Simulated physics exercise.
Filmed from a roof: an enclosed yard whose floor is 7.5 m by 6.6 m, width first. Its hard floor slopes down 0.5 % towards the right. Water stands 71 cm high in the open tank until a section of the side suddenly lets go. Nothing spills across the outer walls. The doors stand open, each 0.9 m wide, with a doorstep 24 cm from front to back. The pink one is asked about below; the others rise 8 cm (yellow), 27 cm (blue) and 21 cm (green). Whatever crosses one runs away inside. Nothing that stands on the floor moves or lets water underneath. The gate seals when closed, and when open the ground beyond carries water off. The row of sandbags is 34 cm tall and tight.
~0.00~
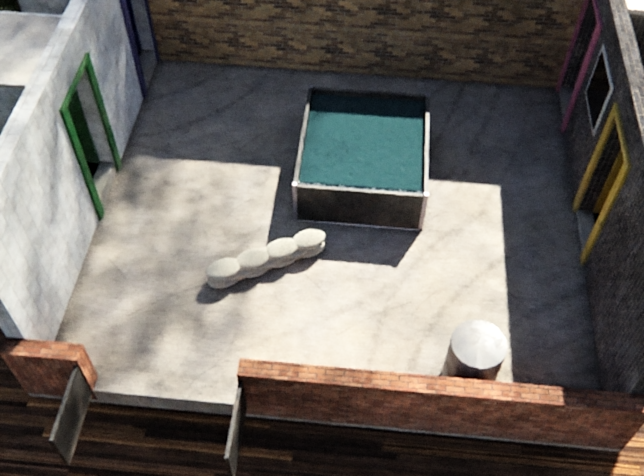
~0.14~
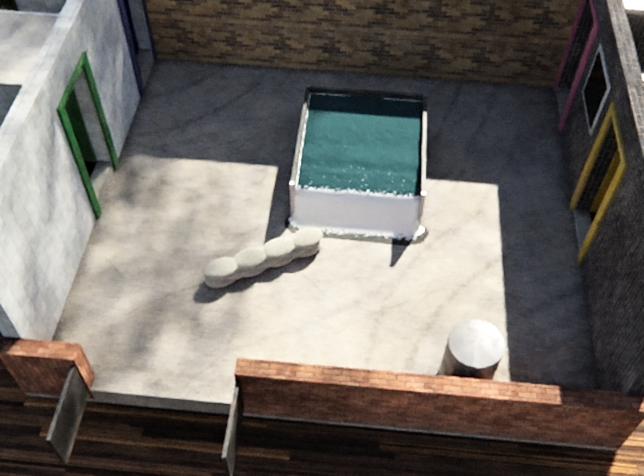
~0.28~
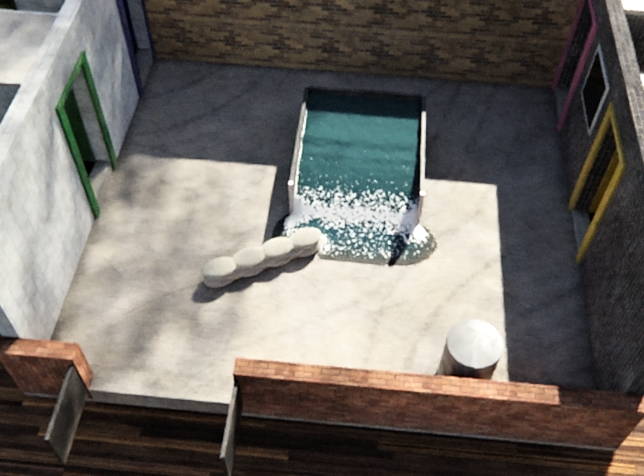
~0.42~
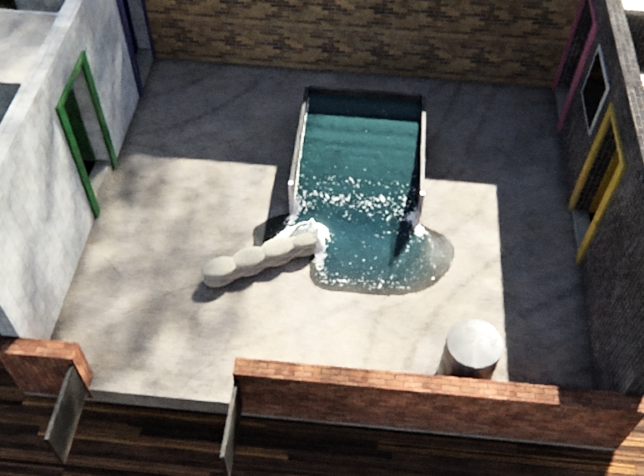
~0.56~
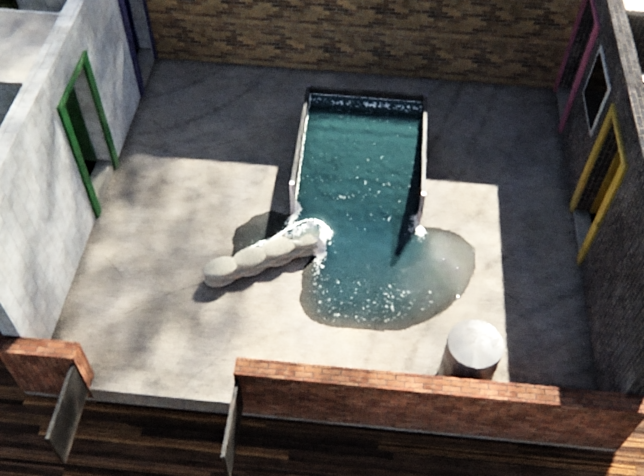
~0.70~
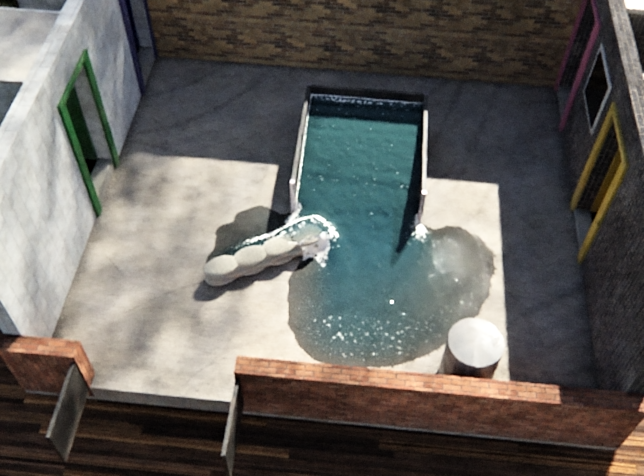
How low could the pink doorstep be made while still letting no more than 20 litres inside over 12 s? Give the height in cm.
Close to 7.5 cm is just enough.
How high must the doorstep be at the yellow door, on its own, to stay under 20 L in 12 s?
Roughly 5.5 cm at yellow.
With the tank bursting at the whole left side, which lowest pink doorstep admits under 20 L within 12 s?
About 12.5 cm.
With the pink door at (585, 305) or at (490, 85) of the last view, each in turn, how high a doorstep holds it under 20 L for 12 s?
Roughly 13.5 and 7.0 cm.
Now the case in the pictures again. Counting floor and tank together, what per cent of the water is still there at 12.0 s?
Roughly 84 in a hundred.
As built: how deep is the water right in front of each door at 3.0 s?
Depths in cm: Yellow 0, blue 0, green 11, pink 0.
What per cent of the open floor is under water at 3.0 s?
Some 50 per cent of it.
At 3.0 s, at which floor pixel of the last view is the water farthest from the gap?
Near (42, 366).
After 1.4 s water covers 30 % of the floor, deepest (42 cm) near (315, 232); it has not reached the pink door.
After 3.0 s water covers 50 % of the floor, deepest (28 cm) near (590, 383); it has not reached the pink door.
After 12.0 s water covers 95 % of the floor, deepest (13 cm) near (462, 84); 9 cm at the pink door, 0 litres in over its 14 cm doorstep.
At the pink door as built, the water arrived by 5.0 s and peaked near 11 cm at 9.0 s.
With a doorstep of 6.5 cm, 32 litres would have come in within the 12 s; with 8.5 cm, 12 litres. So under 20 litres takes about 7.5 cm.
